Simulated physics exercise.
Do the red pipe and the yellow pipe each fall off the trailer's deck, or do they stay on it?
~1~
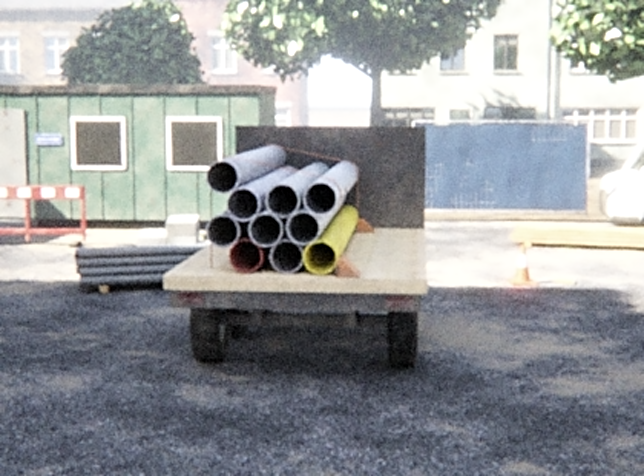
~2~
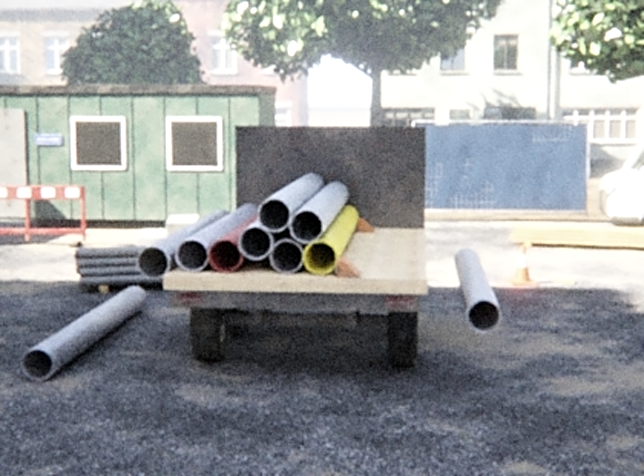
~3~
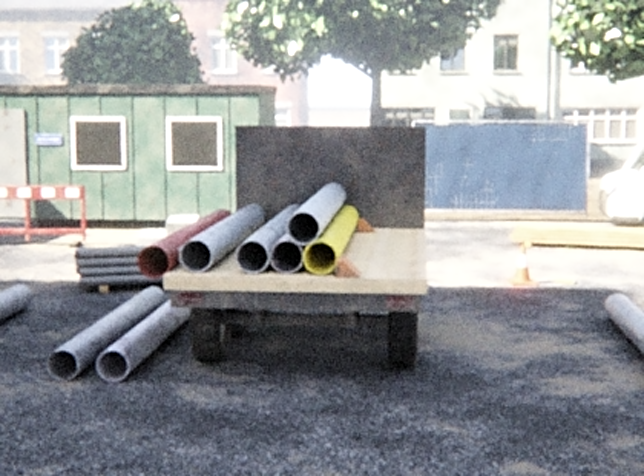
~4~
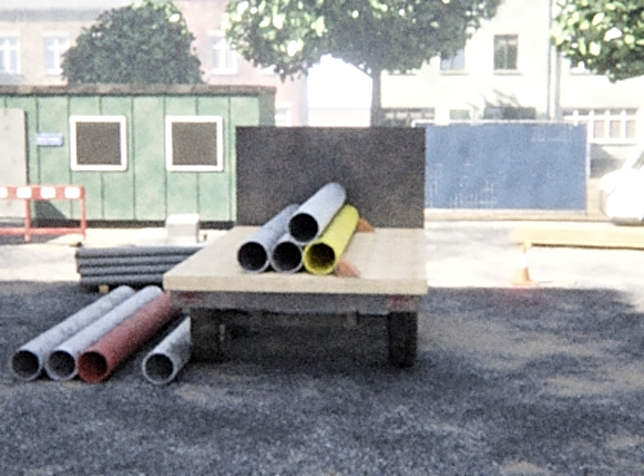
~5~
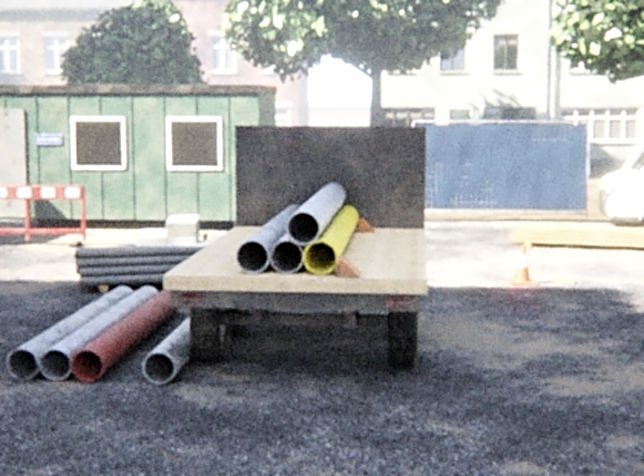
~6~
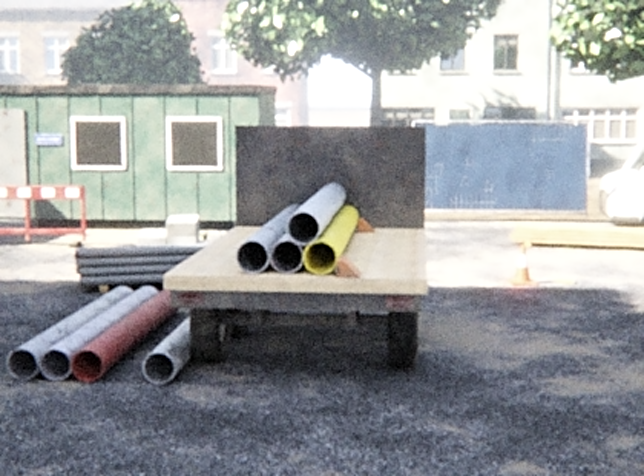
The red pipe rolls over the left edge and ends up on the gravel. The yellow pipe stays on the deck.
